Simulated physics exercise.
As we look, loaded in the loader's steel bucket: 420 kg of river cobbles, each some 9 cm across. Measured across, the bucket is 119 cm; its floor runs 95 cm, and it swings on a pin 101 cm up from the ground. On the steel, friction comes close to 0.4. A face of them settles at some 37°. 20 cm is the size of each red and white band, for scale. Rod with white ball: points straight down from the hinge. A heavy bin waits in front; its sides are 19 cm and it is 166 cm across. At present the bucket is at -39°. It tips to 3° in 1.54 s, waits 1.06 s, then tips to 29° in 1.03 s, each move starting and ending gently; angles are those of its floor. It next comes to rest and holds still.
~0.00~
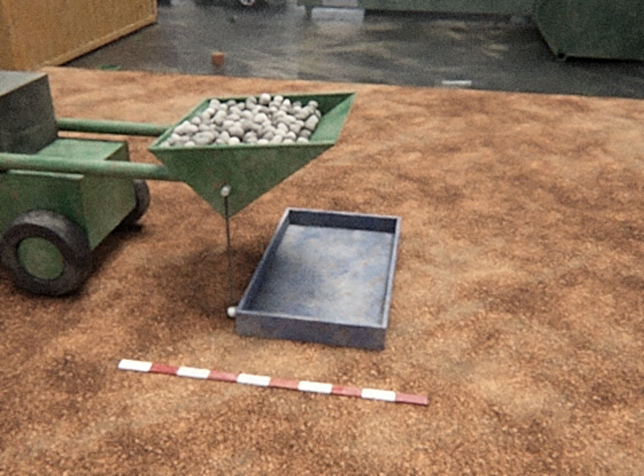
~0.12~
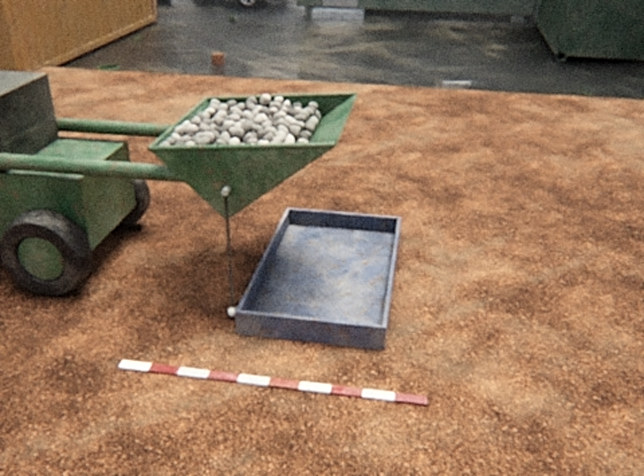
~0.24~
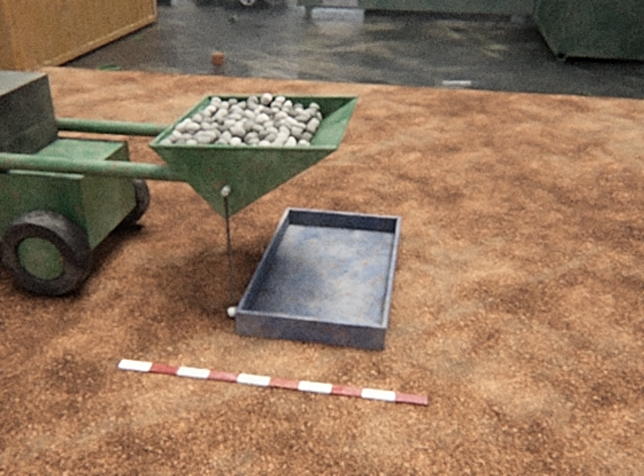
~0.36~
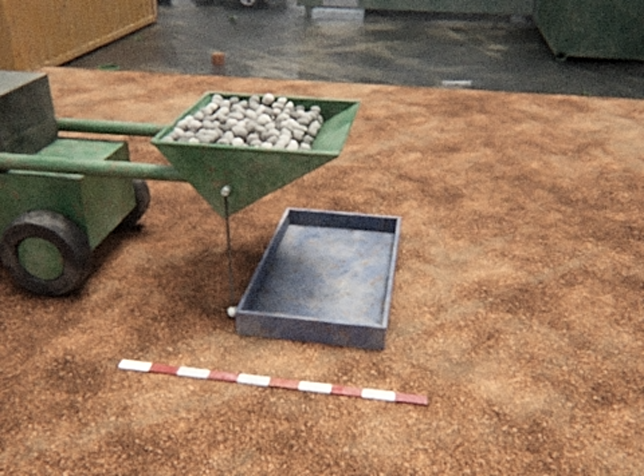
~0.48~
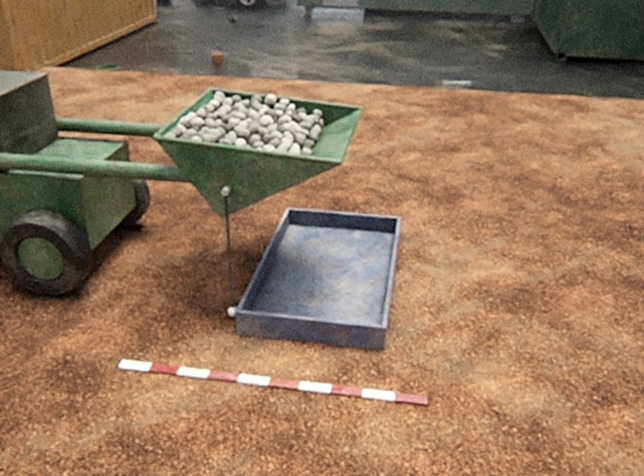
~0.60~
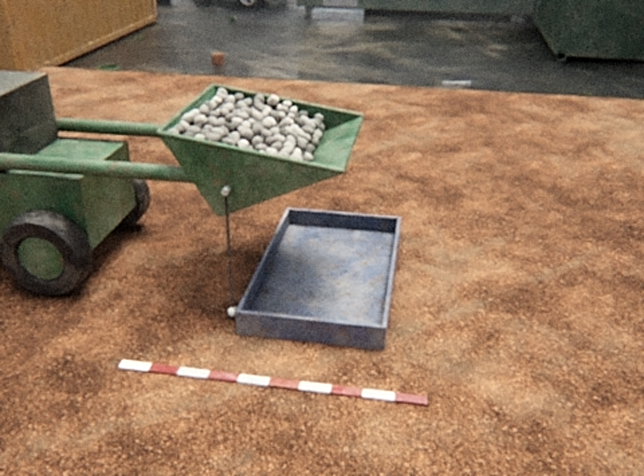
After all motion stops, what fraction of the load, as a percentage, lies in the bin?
Roughly 75 per cent of the load is in the bin.
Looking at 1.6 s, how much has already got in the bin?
Roughly 0% by that time.
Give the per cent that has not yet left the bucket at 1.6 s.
Roughly 100 per cent is still inside.
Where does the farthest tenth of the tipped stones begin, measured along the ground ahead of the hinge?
Roughly 140 cm out along the ground.
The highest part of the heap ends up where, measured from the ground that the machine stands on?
It finishes some 36 cm up from that ground.
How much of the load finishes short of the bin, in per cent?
Close to 0 per cent of it.
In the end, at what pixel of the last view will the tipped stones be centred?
I'd put it close to (363, 273).
After 1.2 s the floor is at -3°; 100 % in the bucket; the foremost stones are at (305, 180).
After 1.6 s the floor is at 3°; 100 % in the bucket; the foremost stones are at (332, 181).
After 4.1 s the floor is at 29°; 31 % in the bucket, 64 % in the bin, 6 % beside or beyond the bin; the foremost stones are at (423, 287).
After 6.7 s the floor is at 29°; 0 % in the bucket, 76 % in the bin, 24 % beside or beyond the bin; the foremost stones are at (492, 302).
